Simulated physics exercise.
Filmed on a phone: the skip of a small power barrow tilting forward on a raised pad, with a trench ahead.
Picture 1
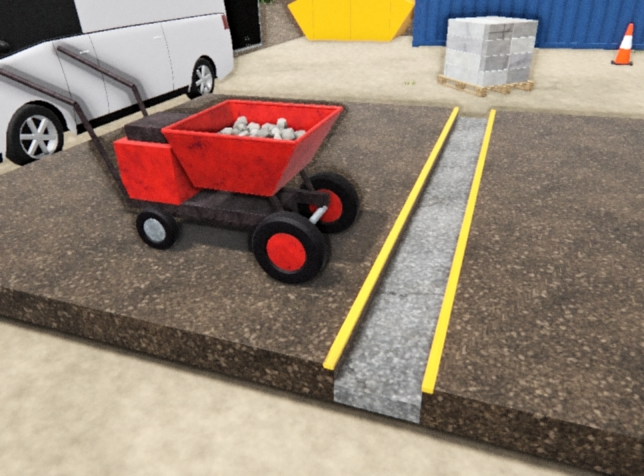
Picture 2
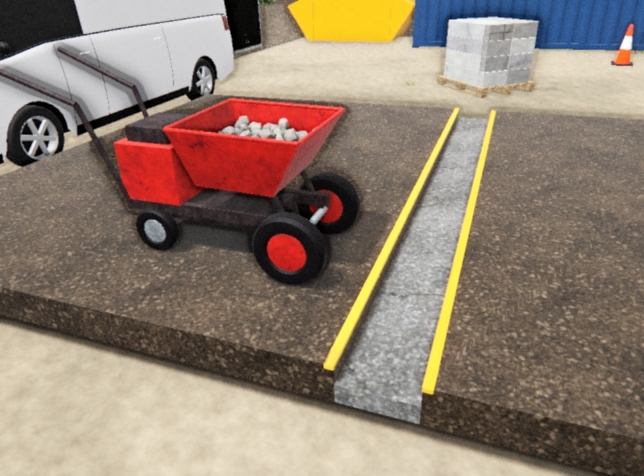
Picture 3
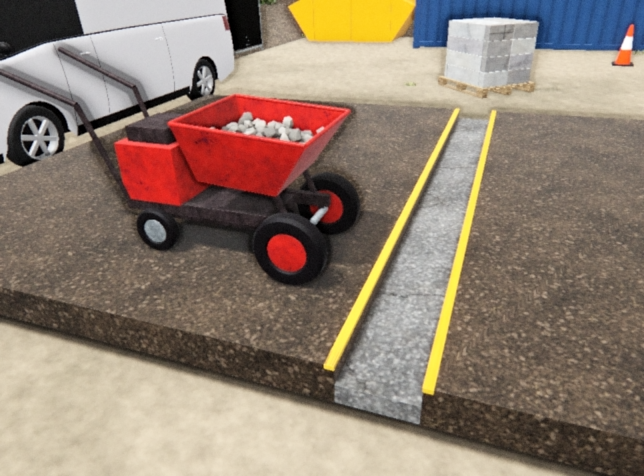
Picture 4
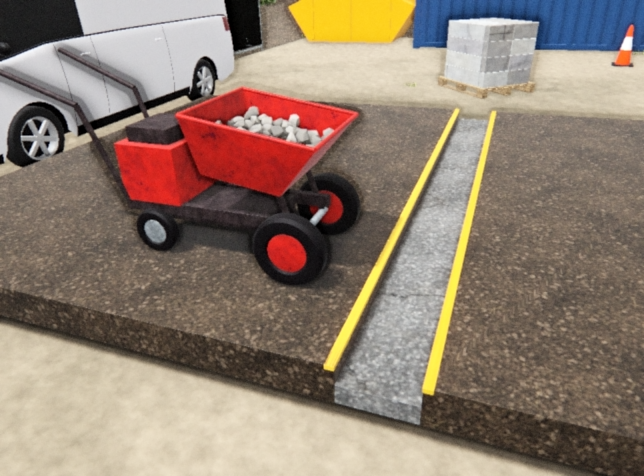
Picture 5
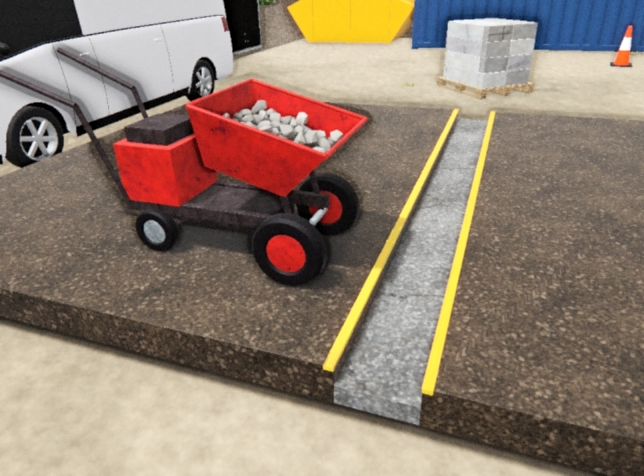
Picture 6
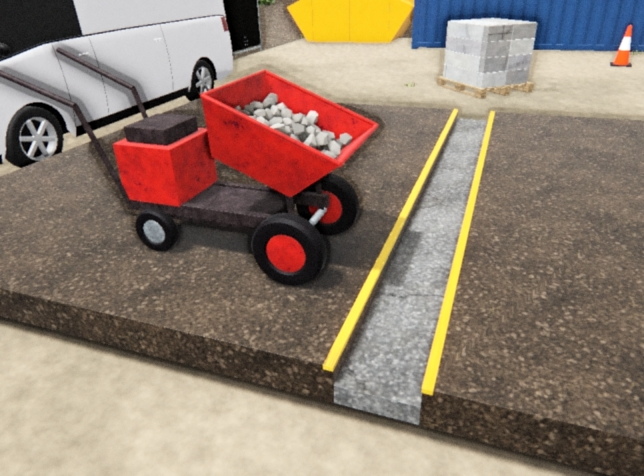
In this clip, a red power barrow loaded with broken grey stones stands on a dark raised pad beside a shallow, yellow-edged trench, and its skip tilts gradually forward to the right while the wheels stay still.
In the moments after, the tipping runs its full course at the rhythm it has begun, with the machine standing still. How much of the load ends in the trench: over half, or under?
The trench takes over half.
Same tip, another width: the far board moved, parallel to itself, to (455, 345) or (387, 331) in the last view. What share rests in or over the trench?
Roughly 80 per cent, and 10 per cent.
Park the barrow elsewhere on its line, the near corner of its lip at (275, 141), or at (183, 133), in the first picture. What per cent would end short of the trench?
Near 0 % and 70 %.
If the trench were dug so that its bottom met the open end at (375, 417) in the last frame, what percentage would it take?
Near 70 %.
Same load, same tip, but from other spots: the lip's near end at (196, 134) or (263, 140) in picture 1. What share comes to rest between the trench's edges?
Near 40 % and 90 %.
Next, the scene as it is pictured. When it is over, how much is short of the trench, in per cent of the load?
Roughly 0 in a hundred.
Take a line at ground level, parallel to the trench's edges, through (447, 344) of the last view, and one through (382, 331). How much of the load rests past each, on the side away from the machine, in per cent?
About 30 and 90 per cent.
Soon, skip tipped steeply; all in the skip.
A while on, skip tipped right over; most in the skip; a small part in or heaped over the trench; a stray few beyond it; a small part falling.
Towards the end, skip tipped right over; about a quarter in the skip; about half in or heaped over the trench; about a third beyond it.
Finally, skip tipped right over; a stray few in the skip; about two thirds in or heaped over the trench; about a third beyond it.
